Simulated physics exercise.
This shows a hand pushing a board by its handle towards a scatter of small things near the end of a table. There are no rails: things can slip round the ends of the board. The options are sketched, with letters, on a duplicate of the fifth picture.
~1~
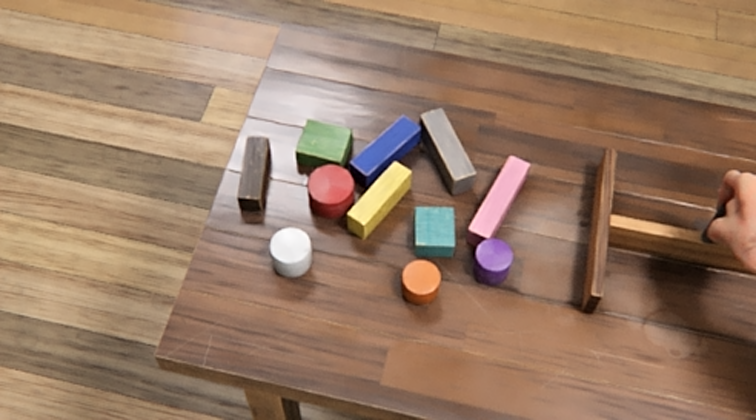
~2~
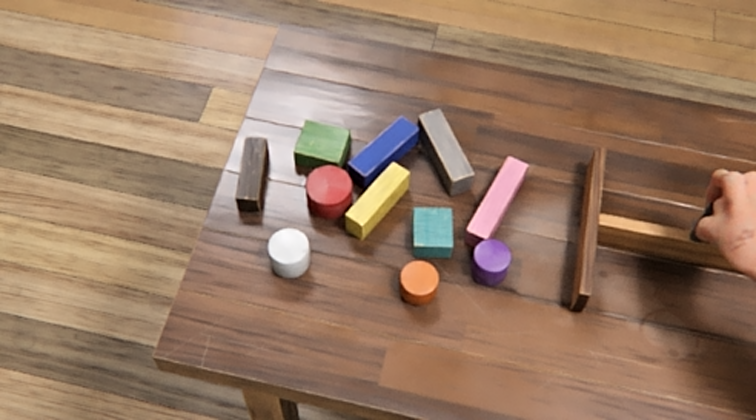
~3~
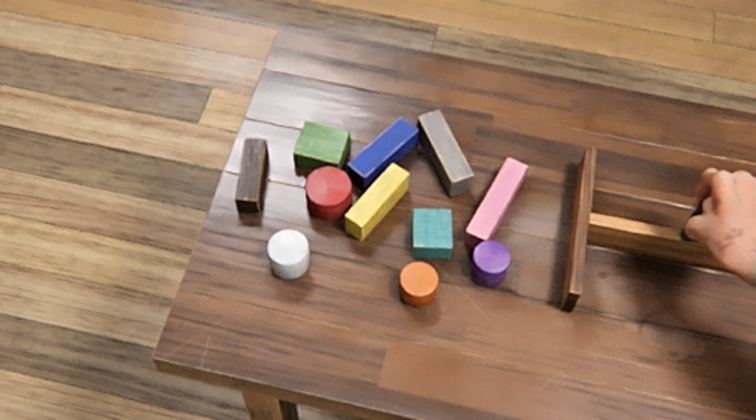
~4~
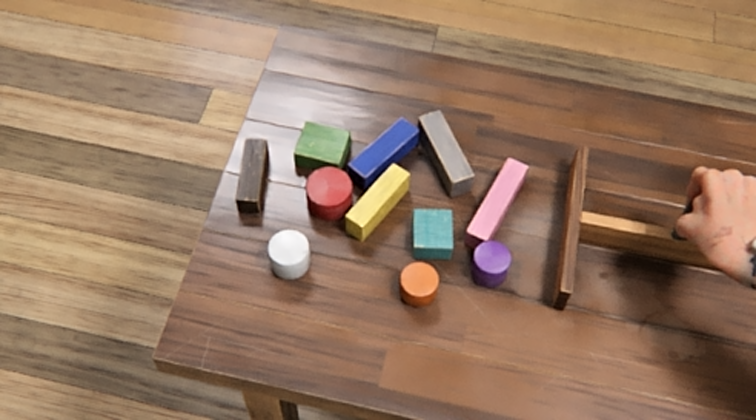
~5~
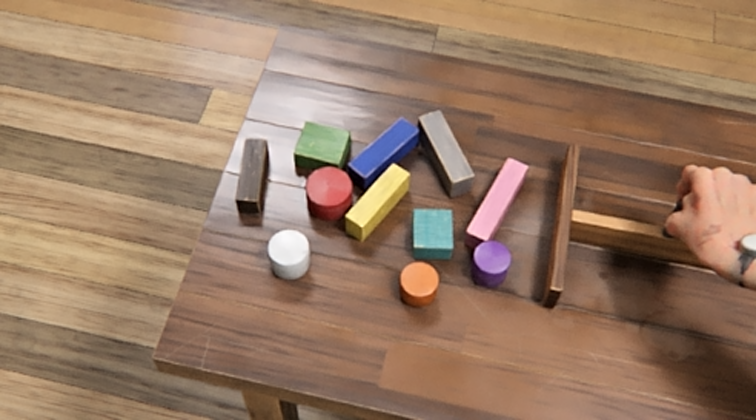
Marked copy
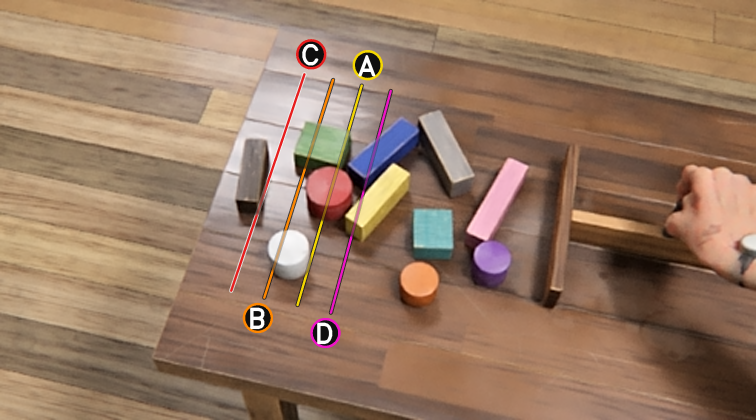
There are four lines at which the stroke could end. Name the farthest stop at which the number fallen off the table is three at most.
No farther than B.
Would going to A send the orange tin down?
No.
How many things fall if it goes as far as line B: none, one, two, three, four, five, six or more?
By then, three.
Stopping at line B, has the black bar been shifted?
Yes.
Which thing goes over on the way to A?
The black bar.
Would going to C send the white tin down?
By then, no.
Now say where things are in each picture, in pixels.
In the first picture, white tin (291, 253); blue stick (385, 152); green block (325, 146).
In the second picture, board (594, 217); purple tin (491, 263).
In the third picture, board (584, 216); black bar (252, 175).
In the fourth picture, board (575, 215); red tin (329, 194).
In the fifth picture, board (566, 213); pink bar (496, 205); turquoise block (432, 234); white tin (289, 255).
On the copy, A at (332, 187); B at (301, 181); C at (271, 174); D at (363, 193).
On B. First, board (469, 193); orange tin (415, 287); grey bar (430, 149).
Then, board (374, 174); black bar (233, 172); green block (277, 127).
Finally, board (304, 160); red tin over the edge; green block over the edge; three fallen.
By contrast, A is within the limit but short; C drops six; D is within the limit but short.
